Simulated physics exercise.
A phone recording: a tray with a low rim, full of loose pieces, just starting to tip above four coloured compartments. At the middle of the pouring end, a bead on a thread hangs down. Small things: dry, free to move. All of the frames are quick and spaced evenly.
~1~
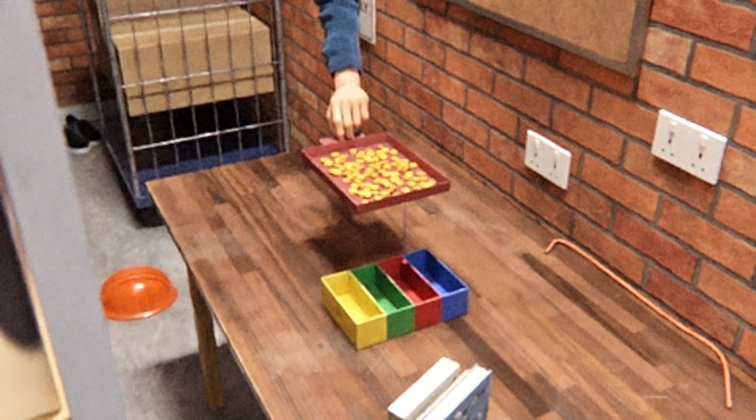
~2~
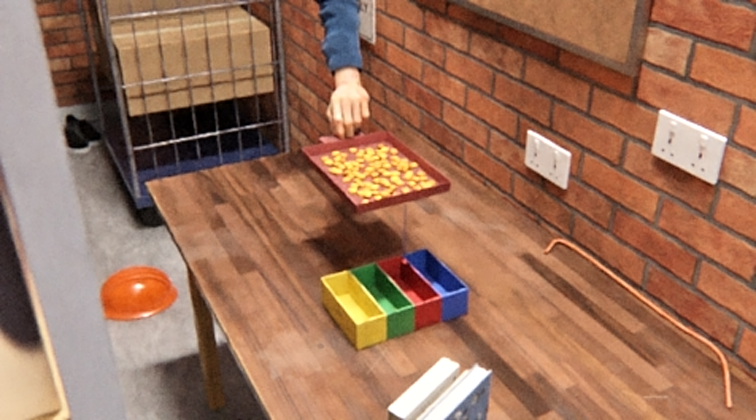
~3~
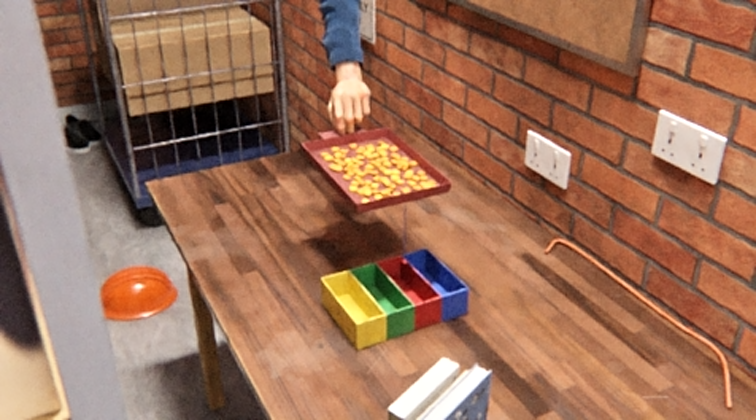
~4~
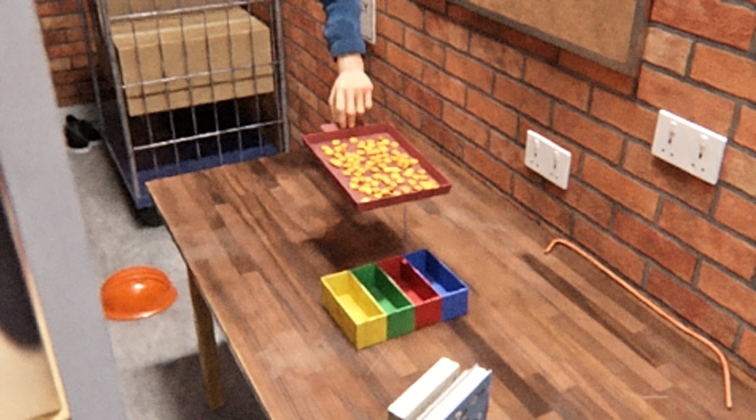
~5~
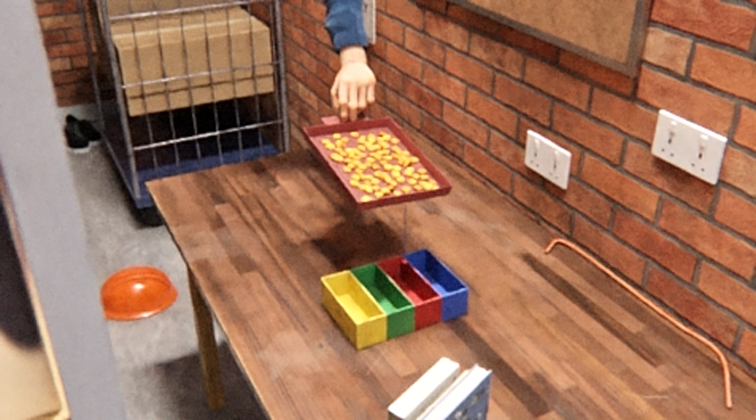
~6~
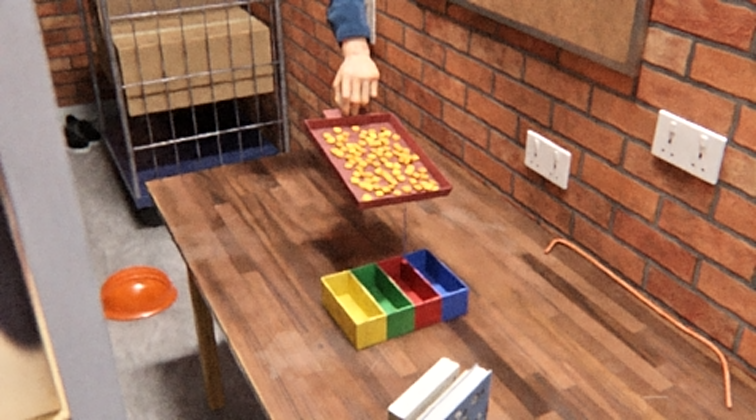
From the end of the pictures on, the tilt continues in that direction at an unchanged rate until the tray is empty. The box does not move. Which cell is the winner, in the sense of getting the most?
Winner: Blue.
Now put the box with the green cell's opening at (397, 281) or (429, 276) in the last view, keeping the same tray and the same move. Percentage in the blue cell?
I'd say about 70 percent, followed by about 0 percent.
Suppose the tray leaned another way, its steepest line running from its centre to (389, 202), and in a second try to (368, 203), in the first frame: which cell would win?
First: That green cell. Second: The green cell.
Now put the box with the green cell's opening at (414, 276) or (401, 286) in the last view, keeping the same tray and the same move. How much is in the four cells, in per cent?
First placement near 100 percent, second near 90 percent.
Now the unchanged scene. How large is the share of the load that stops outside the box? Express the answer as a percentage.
Roughly 60 percent of the load.
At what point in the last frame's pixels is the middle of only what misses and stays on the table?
(463, 284), roughly.
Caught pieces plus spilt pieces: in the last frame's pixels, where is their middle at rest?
At about (451, 289), give or take.
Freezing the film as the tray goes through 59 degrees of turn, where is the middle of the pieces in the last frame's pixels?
(416, 169).
Soon after the last picture, tray tipped steeply; all on the tray.
A little later, tray tipped right over; nearly all on the tray; a stray few falling or outside the box.
Later still, tray tipped past a quarter turn; about half in the blue cell; a stray few in the red cell; about half falling or outside the box.
At rest, tray tipped past a quarter turn; about half in the blue cell; a stray few in the red cell; none in the yellow cell; none in the green cell; about half outside the box.
